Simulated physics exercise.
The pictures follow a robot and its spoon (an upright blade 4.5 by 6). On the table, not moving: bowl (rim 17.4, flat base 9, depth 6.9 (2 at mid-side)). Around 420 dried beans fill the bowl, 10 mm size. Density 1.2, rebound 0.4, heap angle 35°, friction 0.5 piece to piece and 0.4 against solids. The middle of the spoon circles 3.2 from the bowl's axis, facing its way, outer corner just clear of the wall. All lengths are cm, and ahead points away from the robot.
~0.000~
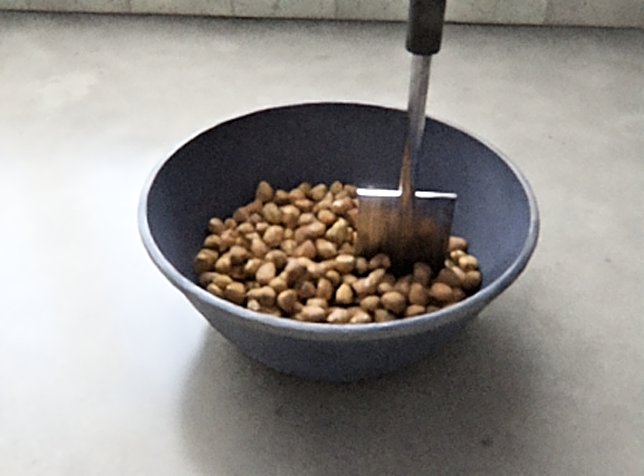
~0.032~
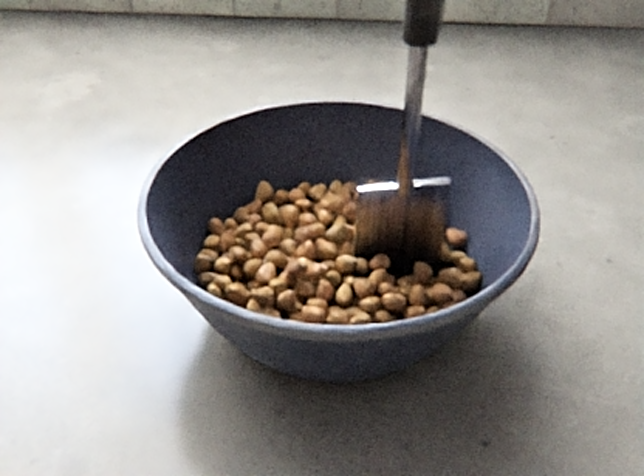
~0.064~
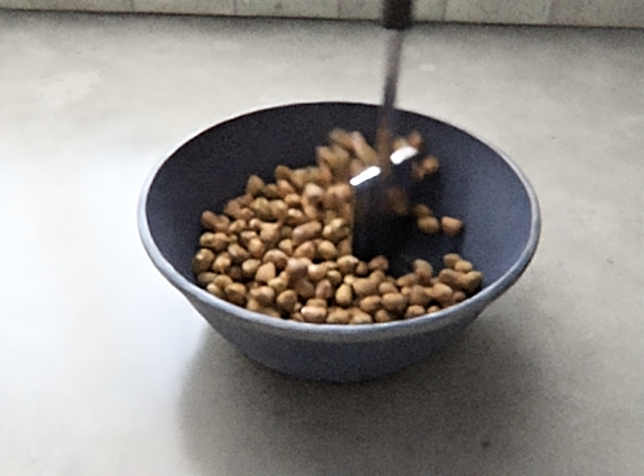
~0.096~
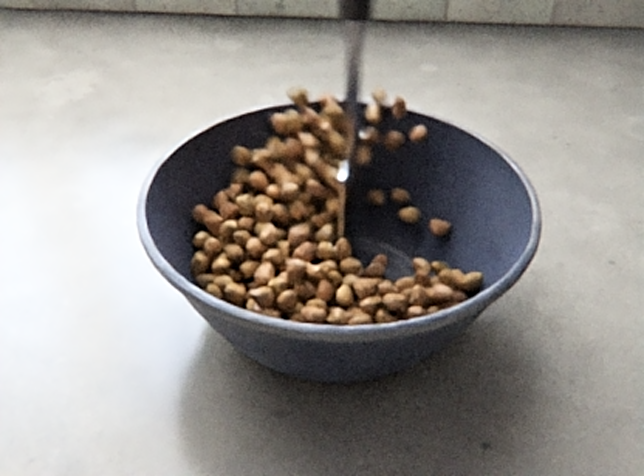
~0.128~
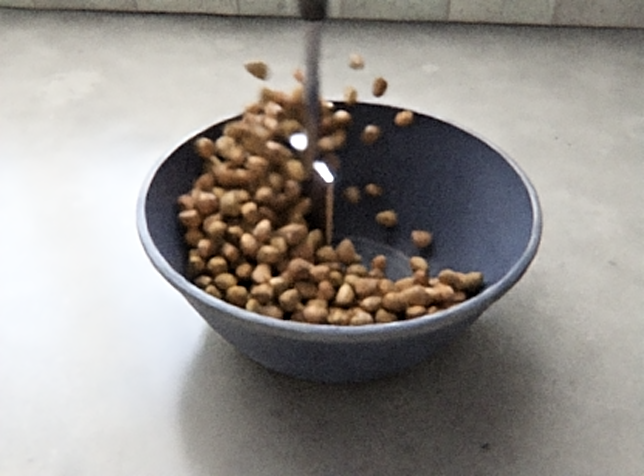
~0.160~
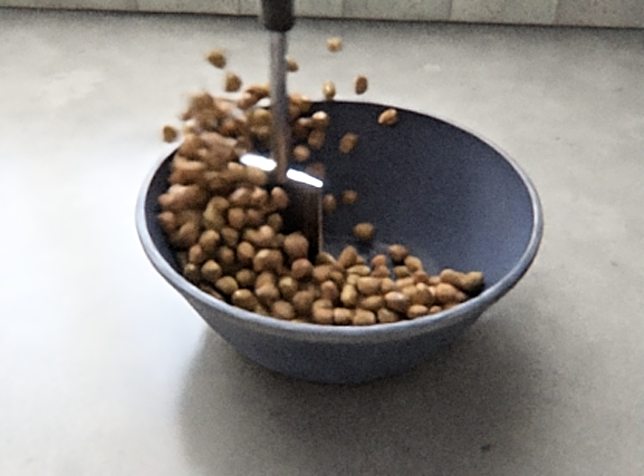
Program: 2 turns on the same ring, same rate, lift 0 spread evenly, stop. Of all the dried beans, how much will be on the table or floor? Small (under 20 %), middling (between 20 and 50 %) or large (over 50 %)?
A middling share, between 20 and 50 %, ends on the table or floor.
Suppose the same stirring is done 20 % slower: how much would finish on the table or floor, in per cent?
In that case some 15 per cent.
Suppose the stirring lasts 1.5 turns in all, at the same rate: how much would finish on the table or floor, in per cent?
Then about 25 per cent.
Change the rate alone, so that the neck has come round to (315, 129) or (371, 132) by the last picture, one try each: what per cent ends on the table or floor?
About 10 and 0 per cent.
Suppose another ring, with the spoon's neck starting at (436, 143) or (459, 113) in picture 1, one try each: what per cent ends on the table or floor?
About 45 and 10 per cent.
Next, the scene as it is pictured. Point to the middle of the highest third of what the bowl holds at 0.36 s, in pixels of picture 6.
At about (458, 200).
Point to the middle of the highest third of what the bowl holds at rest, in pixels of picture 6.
Around (428, 228).
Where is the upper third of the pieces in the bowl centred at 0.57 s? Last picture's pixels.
At about (231, 286).
After 0.36 s, 10° round, highest piece 9 above the table; 351 in the bowl, 39 on the table or floor, 32 in flight or on the tool.
After 0.57 s, 229° round, highest piece 10 above the table; 315 in the bowl, 94 on the table or floor, 13 in flight or on the tool.
After 0.87 s, 0° round, highest piece 7 above the table; 293 in the bowl, 129 on the table or floor.
After 1.57 s, 0° round, highest piece 7 above the table; 293 in the bowl, 129 on the table or floor.
In the end, 293 in the bowl, 129 on the table or floor. That is 31 % on the table or floor.
